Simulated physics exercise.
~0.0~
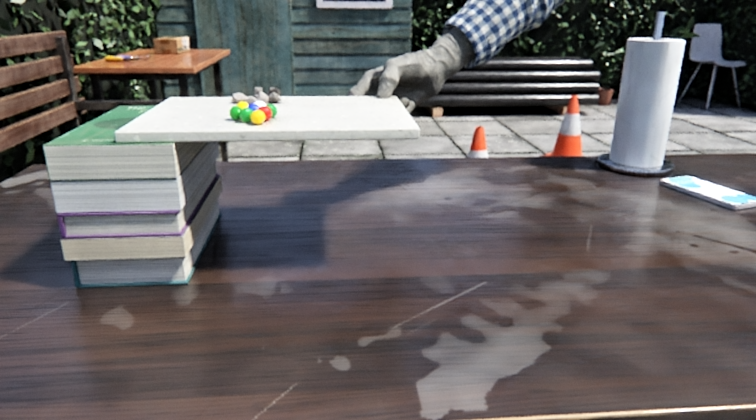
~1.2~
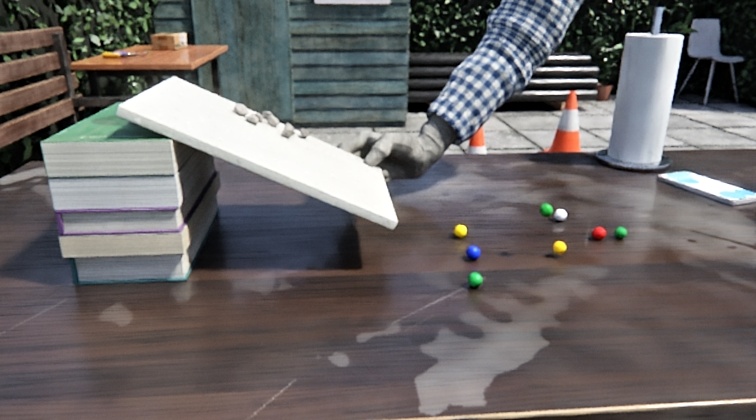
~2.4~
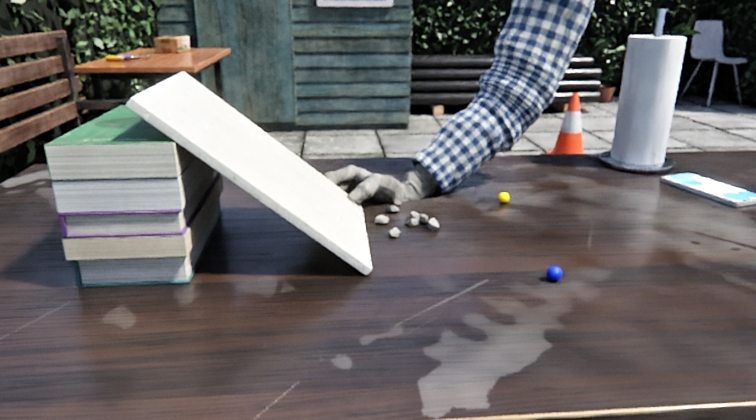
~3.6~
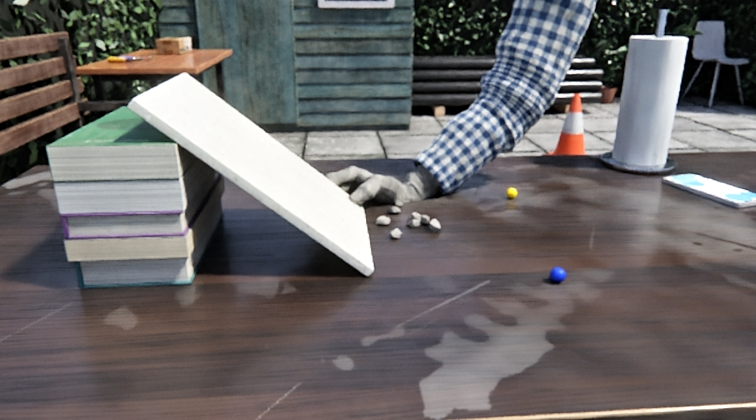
The clip opens on a dark outdoor table where a gloved hand holds a white board level, its left end resting on a stack of books. Small colourful balls sit toward the front of the board, with greyish pebbles behind them. The hand lowers the right end, and the balls roll off and scatter to the right across the table while the pebbles stay on. As the board tilts more steeply, the pebbles slide down too and gather near its lower end. Finally the board rests as a ramp, with only a blue ball and a yellow ball still in view, farther out than the pebbles.
